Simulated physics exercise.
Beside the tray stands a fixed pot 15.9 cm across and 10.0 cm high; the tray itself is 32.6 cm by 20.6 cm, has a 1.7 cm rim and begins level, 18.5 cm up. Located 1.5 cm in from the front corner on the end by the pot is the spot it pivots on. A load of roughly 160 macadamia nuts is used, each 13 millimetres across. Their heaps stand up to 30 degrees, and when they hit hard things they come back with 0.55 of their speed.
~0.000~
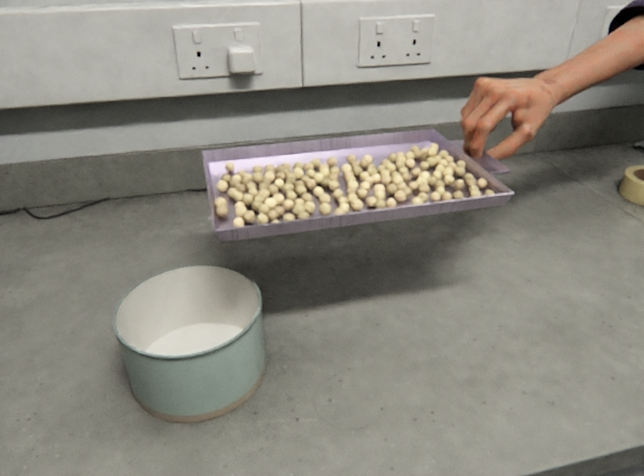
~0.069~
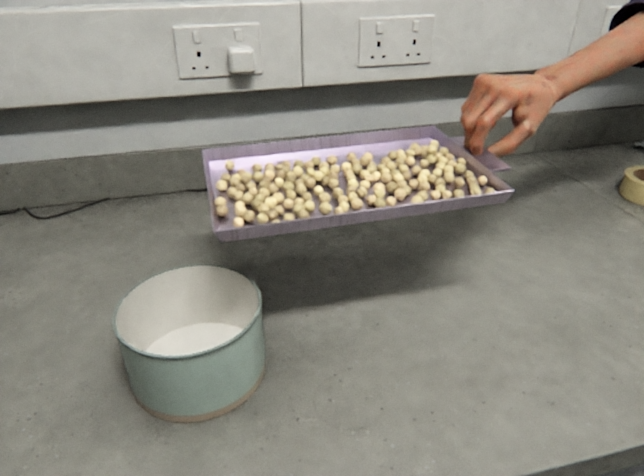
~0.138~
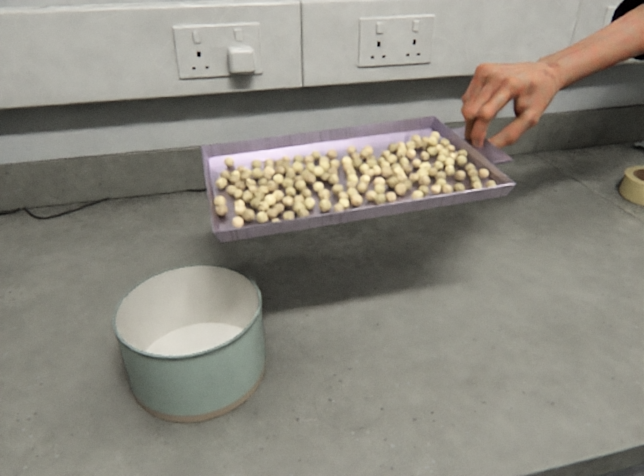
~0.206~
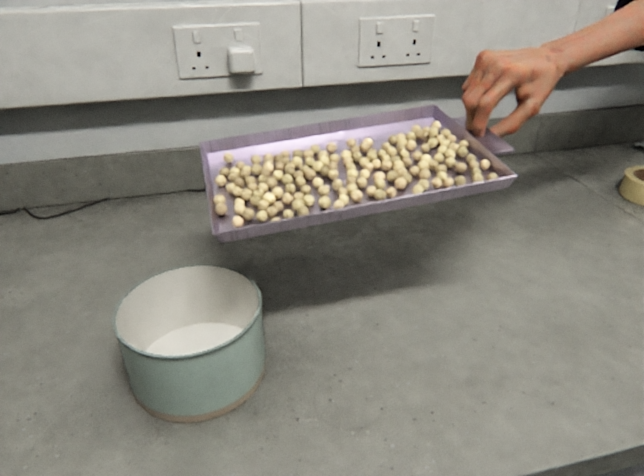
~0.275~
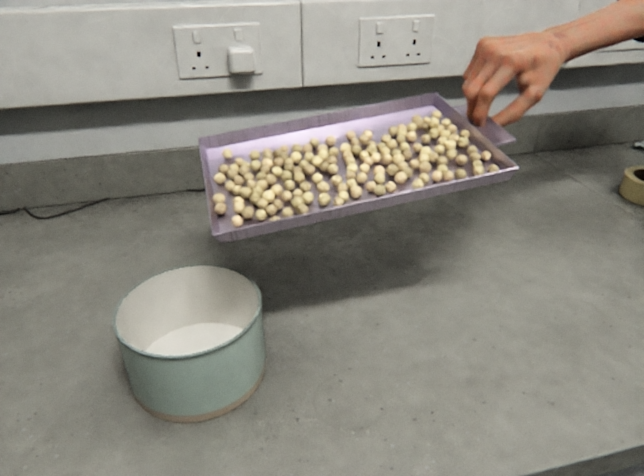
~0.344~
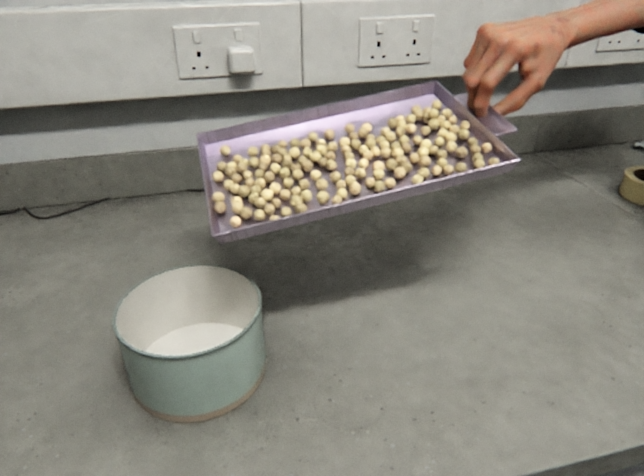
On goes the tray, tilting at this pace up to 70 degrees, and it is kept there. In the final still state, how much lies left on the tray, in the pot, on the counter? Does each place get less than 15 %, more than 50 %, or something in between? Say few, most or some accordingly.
Tray: Few. Pot: Most. Counter: Some.
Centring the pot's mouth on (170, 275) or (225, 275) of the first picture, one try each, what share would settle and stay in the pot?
Roughly 10 per cent, then 5 per cent.
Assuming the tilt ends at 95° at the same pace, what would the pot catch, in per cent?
I'd put it at close to 75 per cent.
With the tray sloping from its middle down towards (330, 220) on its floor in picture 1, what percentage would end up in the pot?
My guess is roughly 35 percent.
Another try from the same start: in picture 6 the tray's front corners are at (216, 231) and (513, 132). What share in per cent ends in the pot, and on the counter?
That works out as pot 80 and counter 10.
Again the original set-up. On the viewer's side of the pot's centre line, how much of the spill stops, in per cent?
Near 90 in a hundred.
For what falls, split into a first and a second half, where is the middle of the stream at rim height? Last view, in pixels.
First near (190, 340), later near (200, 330).
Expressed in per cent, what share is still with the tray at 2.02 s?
I'd put it at roughly 65 per cent.
Then, at 1.03 s, tilt 39 degrees; the tray holds 100 %, the pot 0 %.
After 1.49 s, tilt 57 degrees; the tray holds 100 %, the pot 0 %.
After 2.02 s, tilt 70 degrees; the tray holds 65 %, the pot 10 %.
By 3.5 s all is still; tray 5 %, pot 70 %, counter 25 %.
